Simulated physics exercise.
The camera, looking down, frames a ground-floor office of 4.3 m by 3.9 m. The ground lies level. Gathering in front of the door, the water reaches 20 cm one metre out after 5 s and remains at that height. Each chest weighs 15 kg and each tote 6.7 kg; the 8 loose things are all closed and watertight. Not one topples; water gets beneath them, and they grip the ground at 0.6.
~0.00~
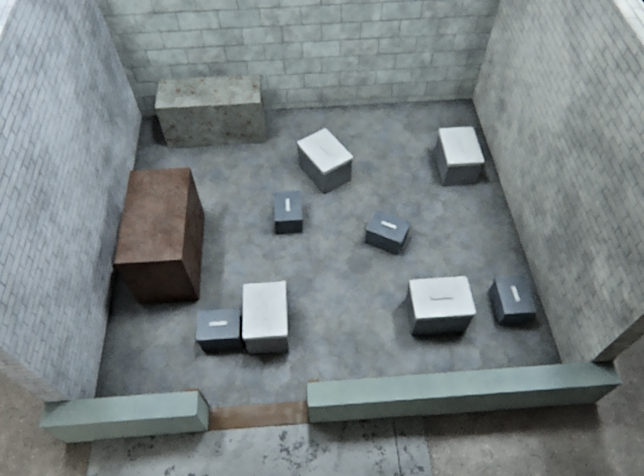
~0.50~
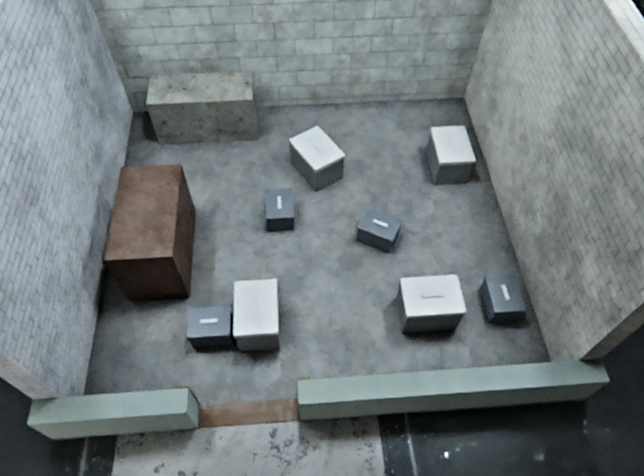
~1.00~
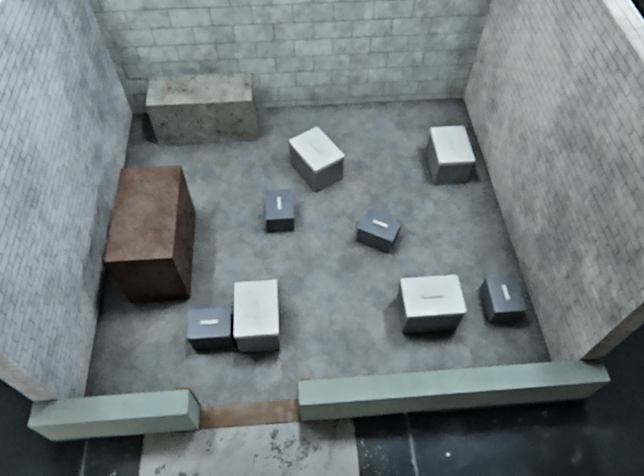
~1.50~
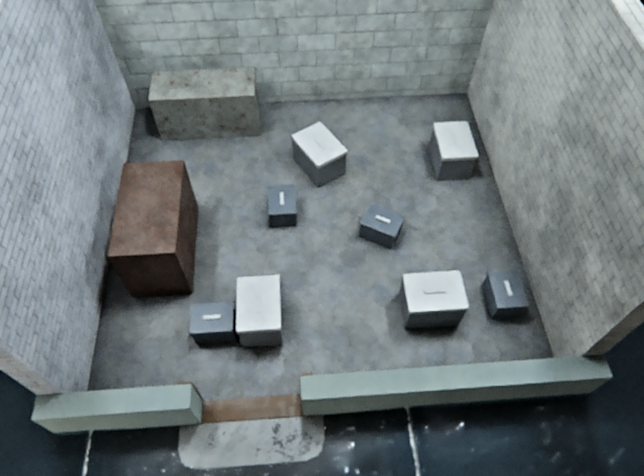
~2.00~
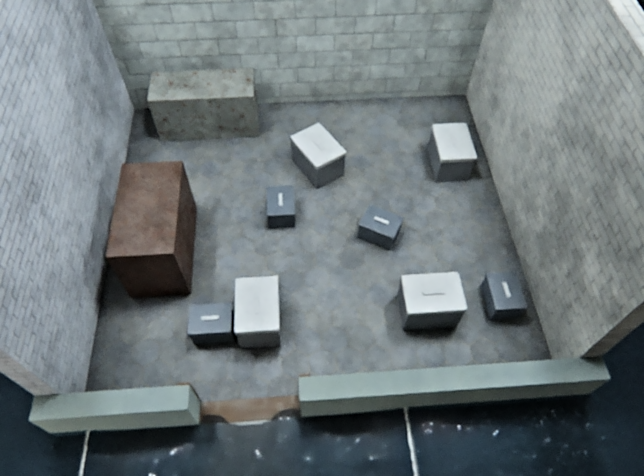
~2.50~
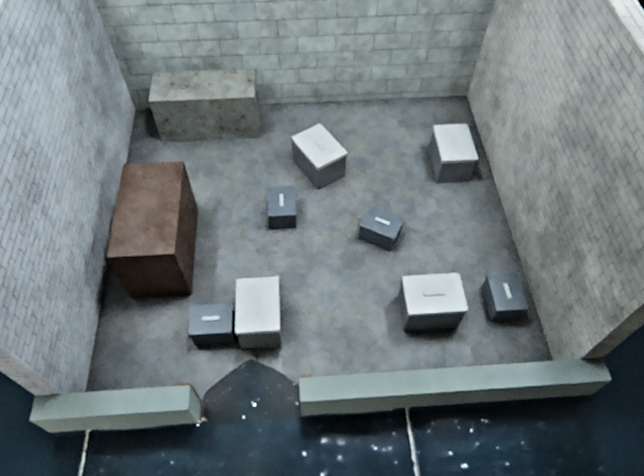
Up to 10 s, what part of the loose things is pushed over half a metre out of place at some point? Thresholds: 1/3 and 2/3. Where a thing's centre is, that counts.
Short of one third.
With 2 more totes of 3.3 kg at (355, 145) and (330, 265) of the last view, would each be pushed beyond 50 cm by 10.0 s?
In turn: Within the mark, beyond the mark.
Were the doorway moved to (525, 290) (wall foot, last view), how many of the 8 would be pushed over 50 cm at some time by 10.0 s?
The answer then is 4.
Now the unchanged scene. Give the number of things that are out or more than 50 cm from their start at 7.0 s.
I count 2 of them.
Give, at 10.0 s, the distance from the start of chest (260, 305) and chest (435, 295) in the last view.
Net displacement, in order: 120 cm; 0 cm.
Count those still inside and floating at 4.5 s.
The number is 0.
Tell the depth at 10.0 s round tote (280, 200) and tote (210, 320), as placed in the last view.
About 5 and 8 cm.
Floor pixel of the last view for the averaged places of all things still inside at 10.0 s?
The centre is close to (351, 218).
After 3.5 s 0 of 8 are over 50 cm from their spots; 0 afloat.
After 4.5 s 0 of 8 are over 50 cm from their spots; 0 afloat.
After 7.0 s 2 of 8 are over 50 cm from their spots; 0 afloat.
After 10.0 s 2 of 8 are over 50 cm from their spots, and 2 have been at some point; 1 afloat.
